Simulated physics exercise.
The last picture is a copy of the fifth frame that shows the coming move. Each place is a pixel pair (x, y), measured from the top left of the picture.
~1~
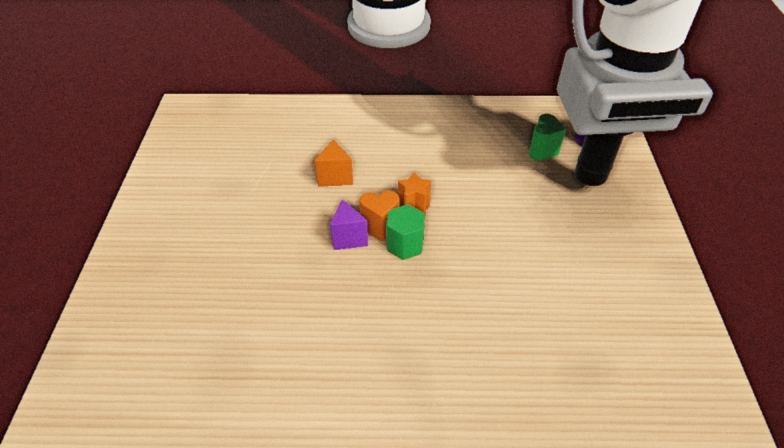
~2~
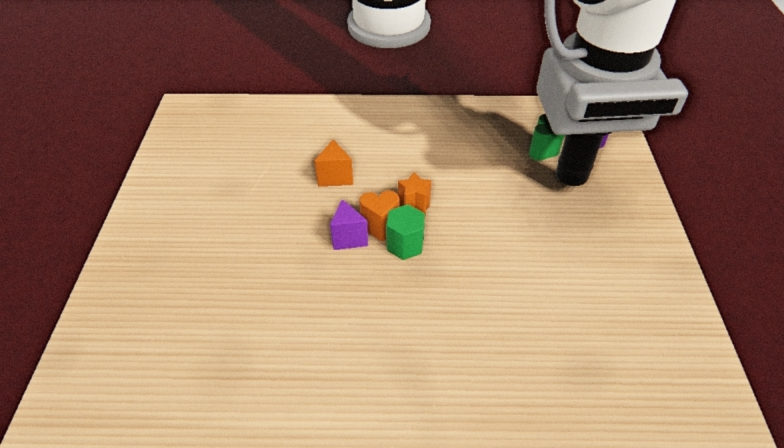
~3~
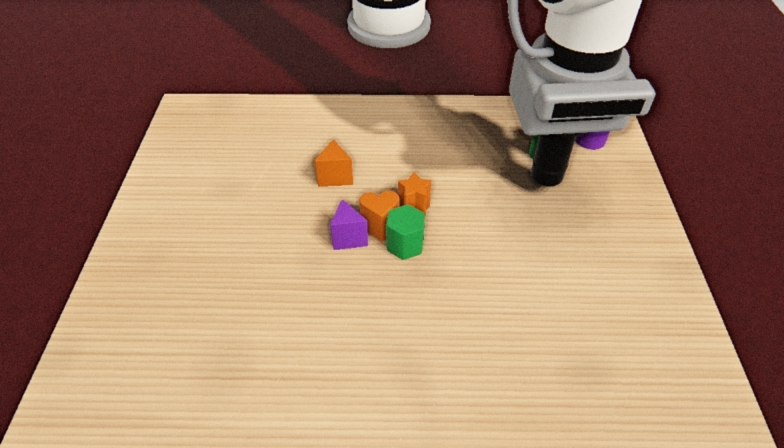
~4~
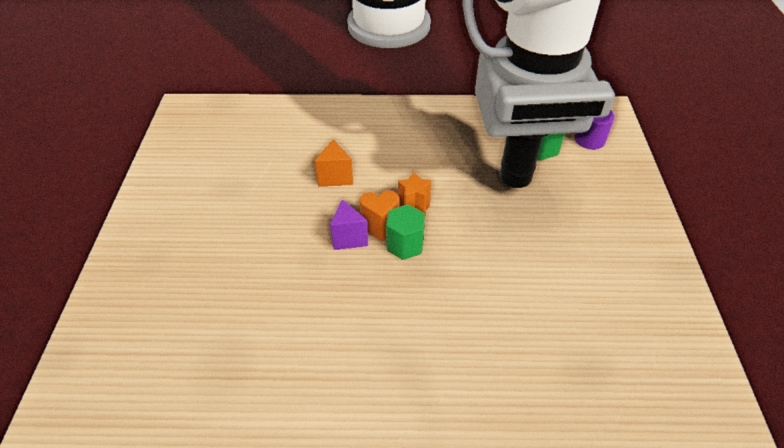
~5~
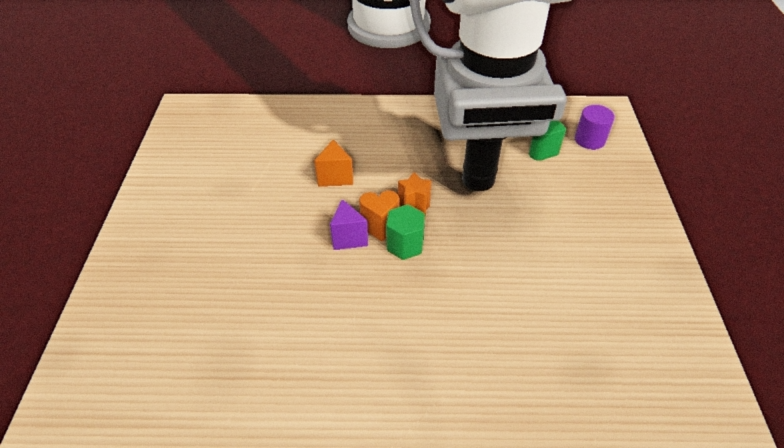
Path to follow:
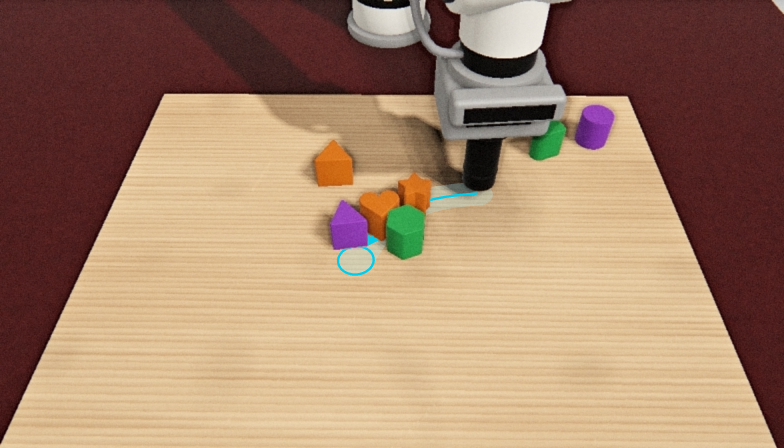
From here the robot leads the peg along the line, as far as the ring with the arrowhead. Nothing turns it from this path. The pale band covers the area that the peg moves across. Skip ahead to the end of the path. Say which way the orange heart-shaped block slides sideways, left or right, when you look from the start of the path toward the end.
Answer: Leftward.
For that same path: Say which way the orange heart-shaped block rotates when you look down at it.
Prediction: Clockwise.
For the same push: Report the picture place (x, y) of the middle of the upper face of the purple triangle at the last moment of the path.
It is going to be at (326, 225).
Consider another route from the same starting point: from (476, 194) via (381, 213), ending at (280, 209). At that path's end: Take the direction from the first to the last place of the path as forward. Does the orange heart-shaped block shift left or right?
Its sideways move is to the left.
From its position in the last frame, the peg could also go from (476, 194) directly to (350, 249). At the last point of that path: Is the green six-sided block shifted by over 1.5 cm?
Answer: Yes.
The drawn path runs from (476, 194) over (427, 201) and (385, 223) to (356, 260).
The first path, step by step. One third of the way, peg (427, 189); orange heart-shaped block (374, 204), turned 15° clockwise; orange star (402, 191), turned 15° anticlockwise.
Two thirds of the way, peg (384, 212); purple triangle (328, 224), turned 45° clockwise; orange heart-shaped block (353, 236), turned 60° clockwise; green six-sided block (405, 223), turned 15° anticlockwise; orange star (371, 219), turned 85° anticlockwise.
At the end, peg (355, 248); purple triangle (326, 225), turned 60° clockwise; orange heart-shaped block (323, 280), turned 55° clockwise; green six-sided block (405, 224), turned 25° anticlockwise; orange star (342, 259), turned 90° anticlockwise.
